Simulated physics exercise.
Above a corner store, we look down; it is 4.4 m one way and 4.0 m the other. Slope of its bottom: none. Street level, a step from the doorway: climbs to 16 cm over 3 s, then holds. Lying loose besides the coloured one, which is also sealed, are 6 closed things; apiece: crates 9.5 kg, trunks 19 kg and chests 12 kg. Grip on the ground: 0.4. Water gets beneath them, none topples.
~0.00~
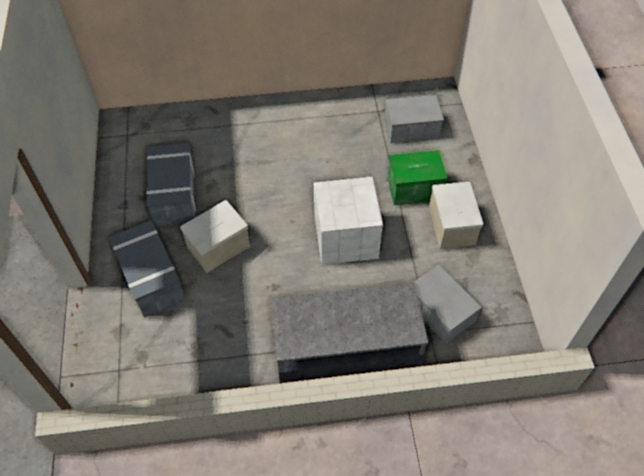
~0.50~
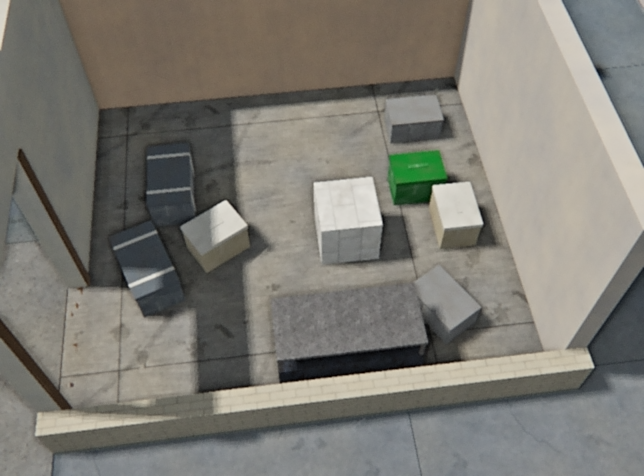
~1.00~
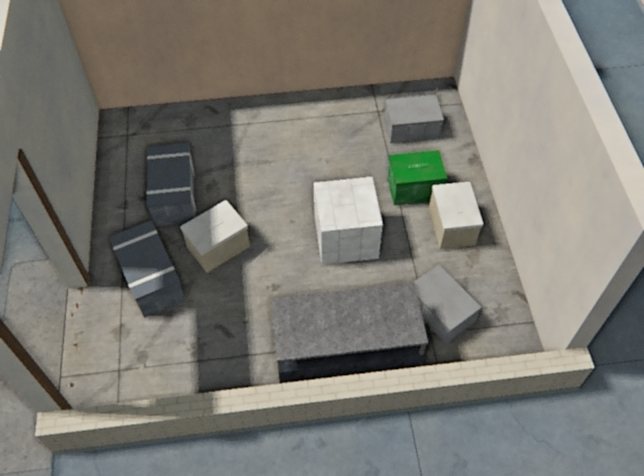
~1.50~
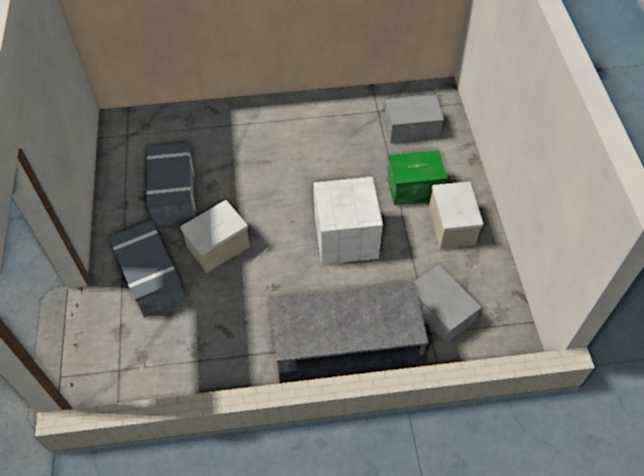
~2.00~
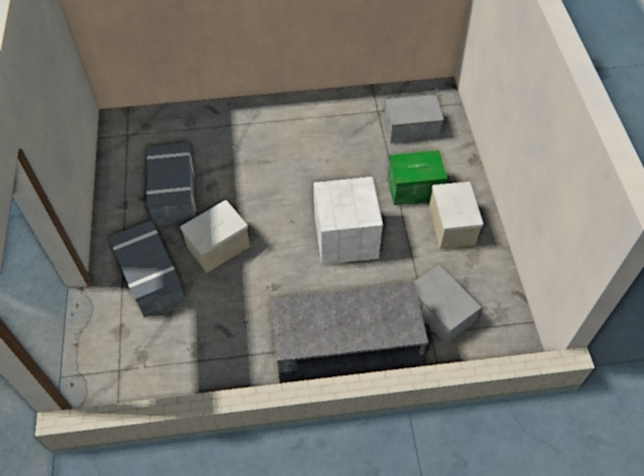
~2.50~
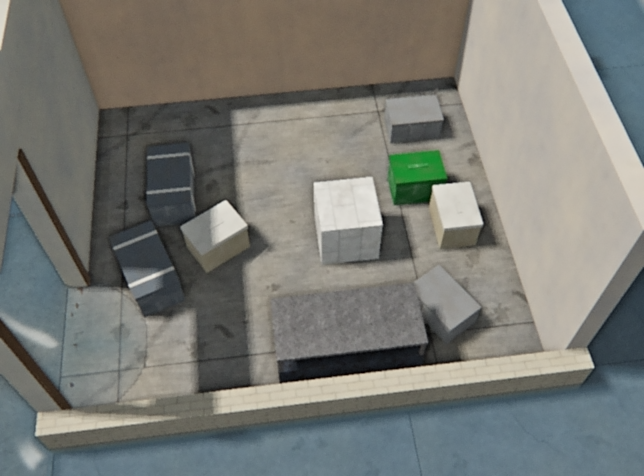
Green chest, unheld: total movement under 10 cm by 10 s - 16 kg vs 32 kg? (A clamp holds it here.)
Both pass.
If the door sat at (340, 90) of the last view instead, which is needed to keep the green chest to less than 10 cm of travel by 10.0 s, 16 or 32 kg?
I'd say you need the heavier one.
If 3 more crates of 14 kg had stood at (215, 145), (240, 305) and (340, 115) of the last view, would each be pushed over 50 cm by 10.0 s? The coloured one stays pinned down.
Order as asked: Stays within / goes beyond / stays within.
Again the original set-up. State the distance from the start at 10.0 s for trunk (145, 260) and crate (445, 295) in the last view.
First 100 cm, then 40 cm.
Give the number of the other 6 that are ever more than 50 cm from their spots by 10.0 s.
Counting them up, I find 2.
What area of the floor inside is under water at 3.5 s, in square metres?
My estimate is roughly 2.5 m2.
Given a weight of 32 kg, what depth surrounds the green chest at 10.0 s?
Depth: Approx. 3 cm.
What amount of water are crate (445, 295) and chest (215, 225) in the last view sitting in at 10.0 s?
7 and 4 cm.
After 3.5 s the green chest would be 0 cm from its start with 16 kg and 0 cm from its start with 32 kg; 0 cm of water round it then.
After 4.5 s the green chest would be 0 cm from its start with 16 kg and 0 cm from its start with 32 kg; 0 cm of water round it then.
After 7.0 s the green chest would be 0 cm from its start with 16 kg and 0 cm from its start with 32 kg; 1 cm of water round it then.
After 10.0 s the green chest would be 0 cm from its start with 16 kg and 0 cm from its start with 32 kg; 3 cm of water round it then.
